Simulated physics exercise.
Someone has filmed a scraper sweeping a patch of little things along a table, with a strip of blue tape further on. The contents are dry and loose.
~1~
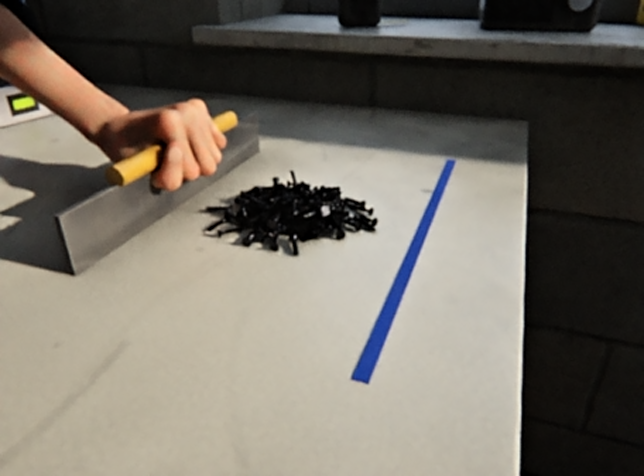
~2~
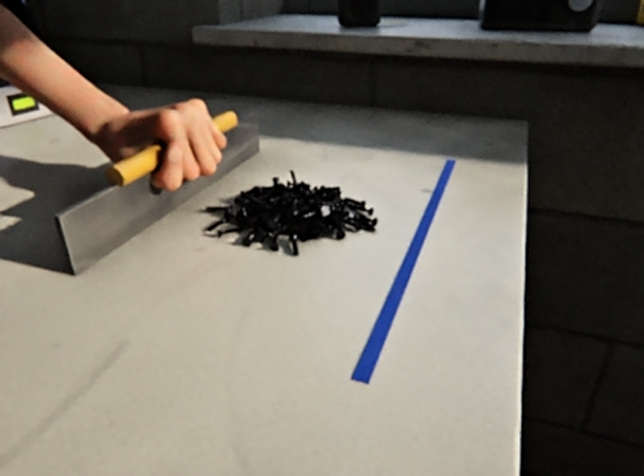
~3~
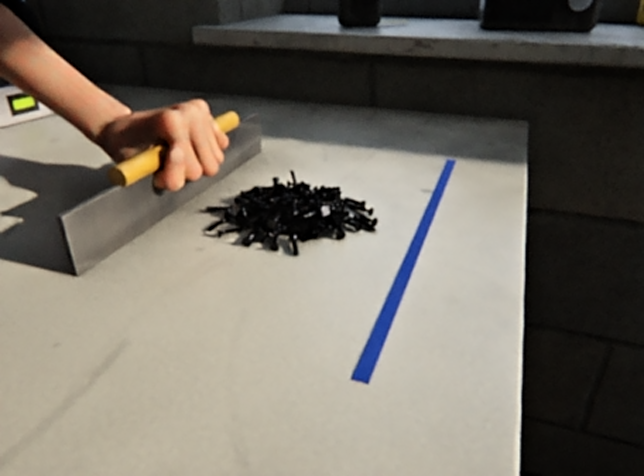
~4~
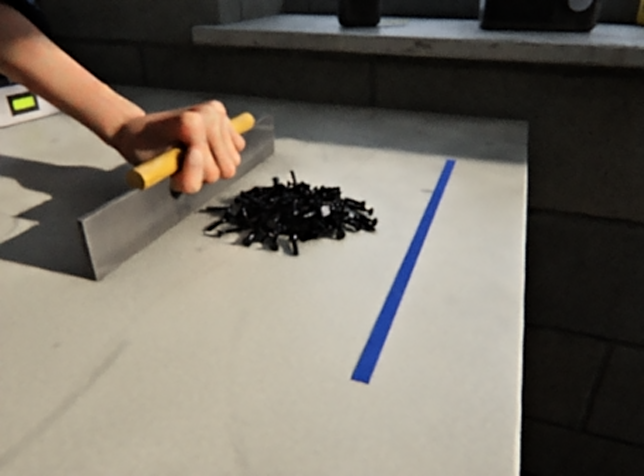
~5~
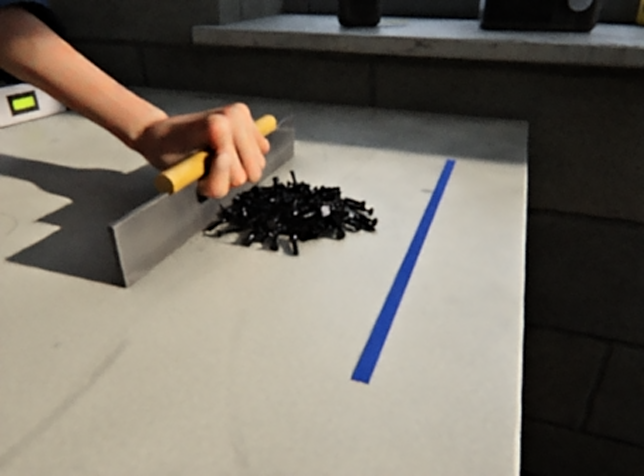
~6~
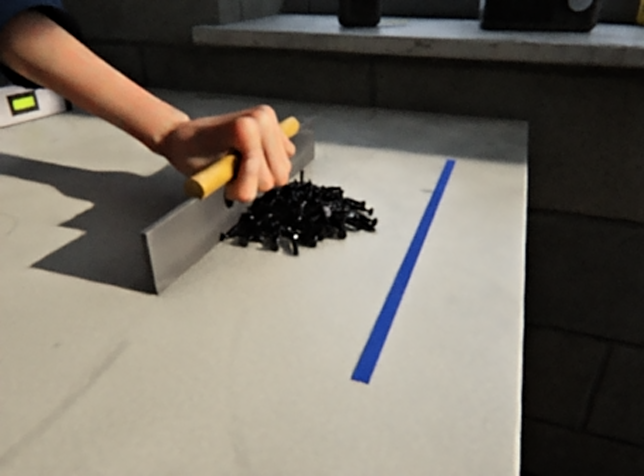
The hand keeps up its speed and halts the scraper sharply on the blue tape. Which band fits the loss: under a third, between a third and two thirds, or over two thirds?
It pushes under a third off the end.
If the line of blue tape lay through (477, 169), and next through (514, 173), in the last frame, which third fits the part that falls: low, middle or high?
The first try: The middle third. The second: Beyond two thirds.
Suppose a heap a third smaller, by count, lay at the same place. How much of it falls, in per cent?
It comes to 0 per cent or so.
Soon, scraper still moving, near (342, 171); heap all on the table, its front near (426, 230).
A while on, scraper stopped at the blue tape; heap all on the table, its front near (530, 249).
Towards the end, scraper stopped at the blue tape; heap a small part over the edge.
Finally, scraper stopped at the blue tape; heap a small part over the edge.
